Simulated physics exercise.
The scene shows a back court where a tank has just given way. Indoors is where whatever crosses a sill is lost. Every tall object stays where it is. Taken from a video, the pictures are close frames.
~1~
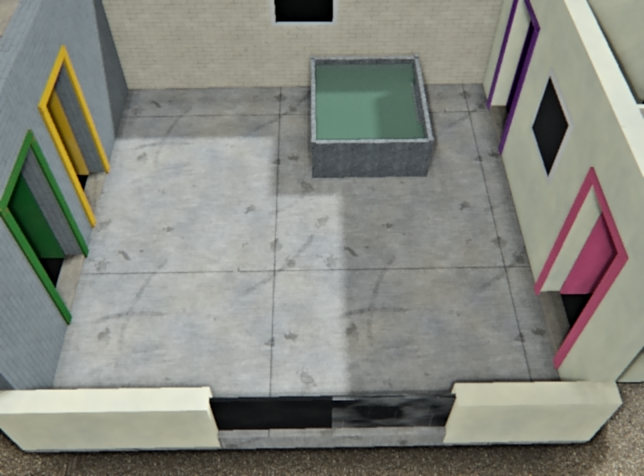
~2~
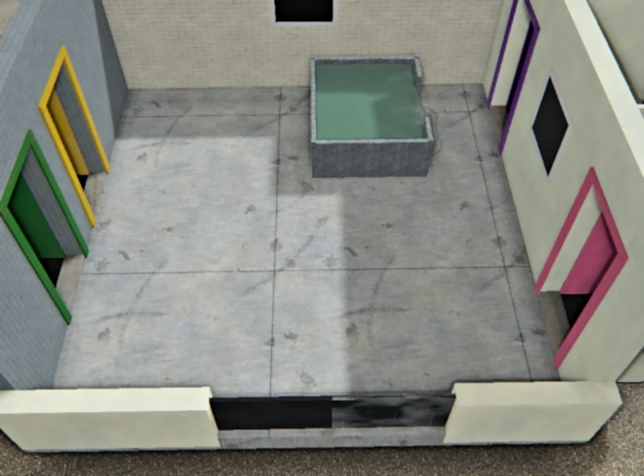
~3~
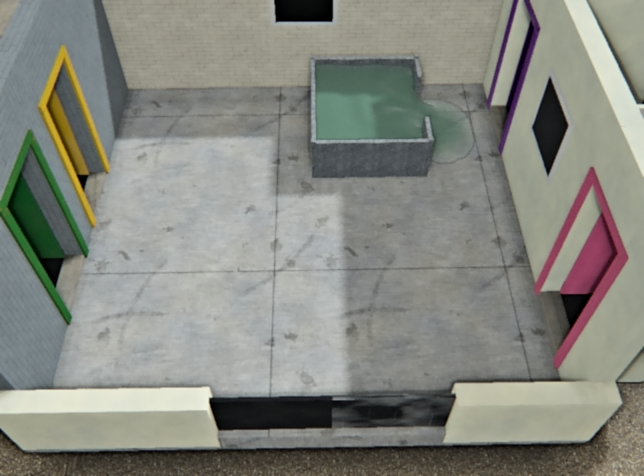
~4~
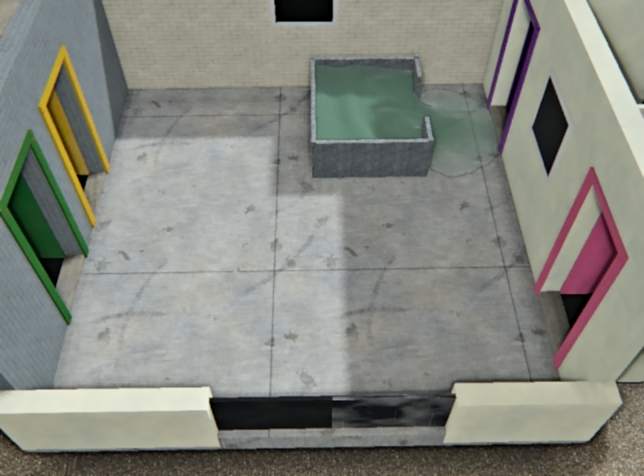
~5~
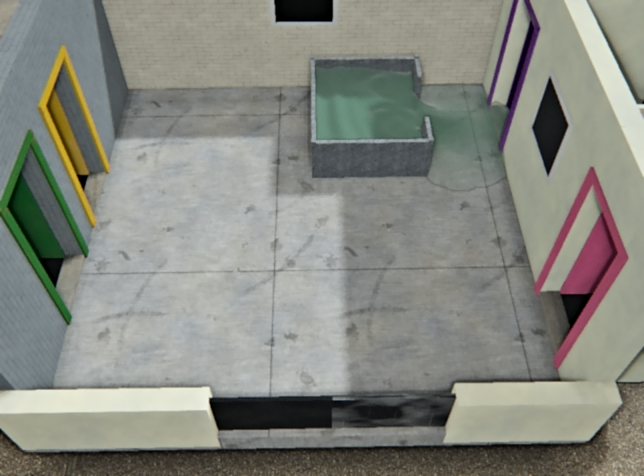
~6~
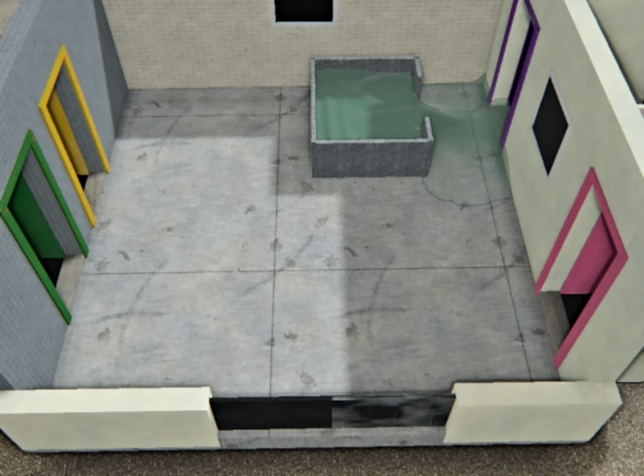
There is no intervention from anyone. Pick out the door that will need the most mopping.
I would pick the purple door.
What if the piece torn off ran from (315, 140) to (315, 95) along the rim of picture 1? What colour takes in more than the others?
Answer: The yellow one.
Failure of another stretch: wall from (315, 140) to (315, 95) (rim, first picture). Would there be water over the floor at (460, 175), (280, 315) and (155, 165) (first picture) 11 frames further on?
Taking them in the order you gave, I'd call them spared, spared and sodden.
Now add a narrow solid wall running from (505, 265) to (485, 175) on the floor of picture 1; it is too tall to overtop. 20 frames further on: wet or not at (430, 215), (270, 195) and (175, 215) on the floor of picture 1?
Lab note - three points, in order: Flooding; no flooding; no flooding.
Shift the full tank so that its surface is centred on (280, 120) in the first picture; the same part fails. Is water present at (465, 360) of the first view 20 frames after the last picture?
Soaked.
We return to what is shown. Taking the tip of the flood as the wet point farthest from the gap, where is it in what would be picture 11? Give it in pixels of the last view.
Roughly at (528, 276).
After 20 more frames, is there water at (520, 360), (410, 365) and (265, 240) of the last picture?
The first spot is swamped, the second swamped and the third spared.
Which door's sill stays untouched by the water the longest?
The green door.
A moment on, water covers 10 % of the floor; pink door not reached, yellow door not reached, green door not reached, purple door a lot in.
Next, water covers 20 % of the floor; pink door wet at the sill, nothing in, yellow door not reached, green door not reached, purple door a lot in.
Then, water covers 35 % of the floor; pink door wet at the sill, nothing in, yellow door not reached, green door not reached, purple door a lot in.
Later, water covers 45 % of the floor; pink door wet at the sill, nothing in, yellow door not reached, green door not reached, purple door a lot in.
In the end, water covers 65 % of the floor; pink door wet at the sill, nothing in, yellow door wet at the sill, nothing in, green door wet at the sill, nothing in, purple door a lot in; the purple door has let in the most.
